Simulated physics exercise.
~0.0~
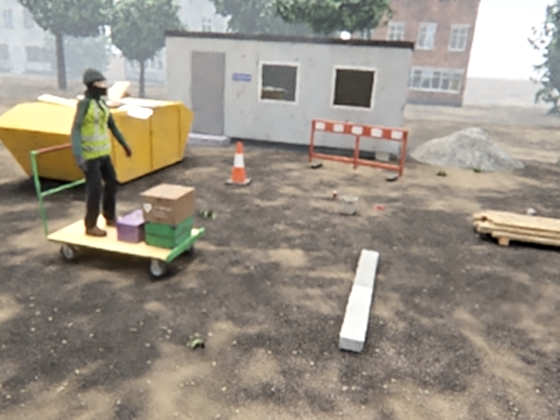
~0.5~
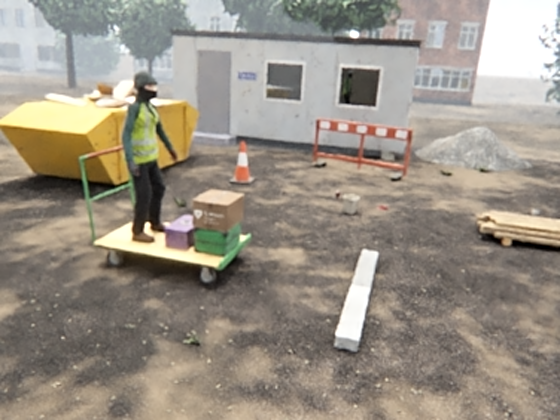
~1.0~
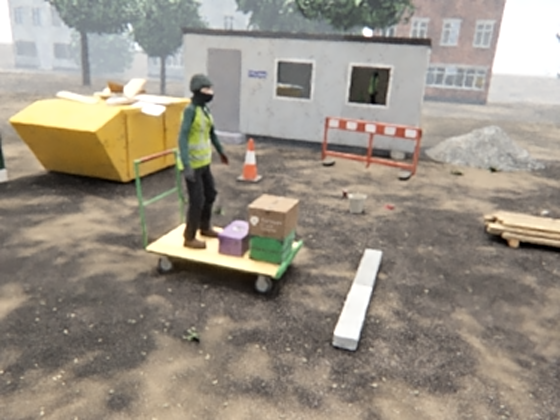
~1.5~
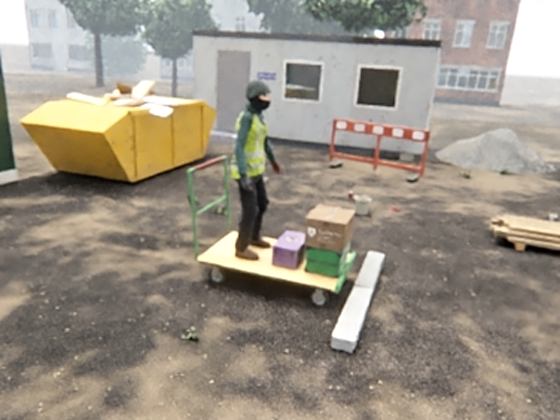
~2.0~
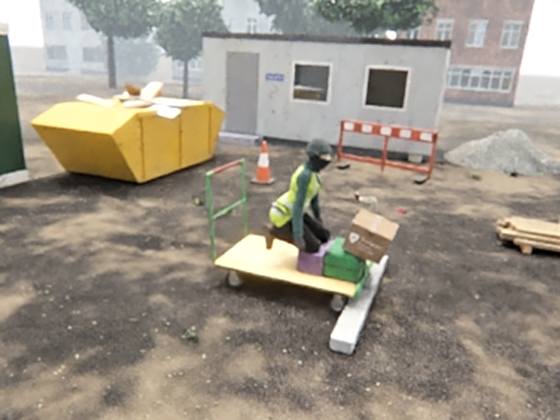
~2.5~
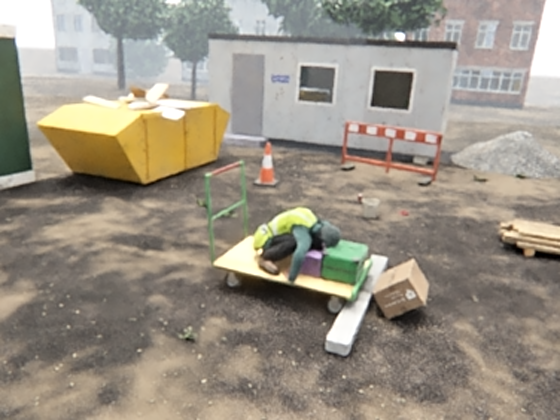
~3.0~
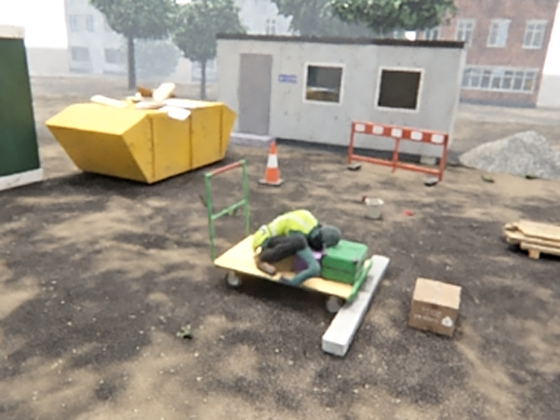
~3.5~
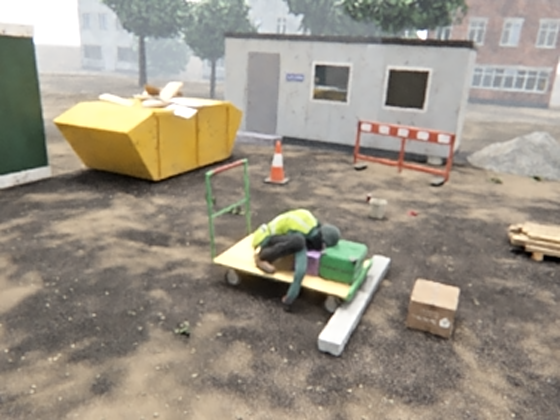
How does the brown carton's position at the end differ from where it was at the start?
At the start the brown carton is on the trolley, stacked on the green case. At the end it lies on the ground to the right, beyond the kerb.
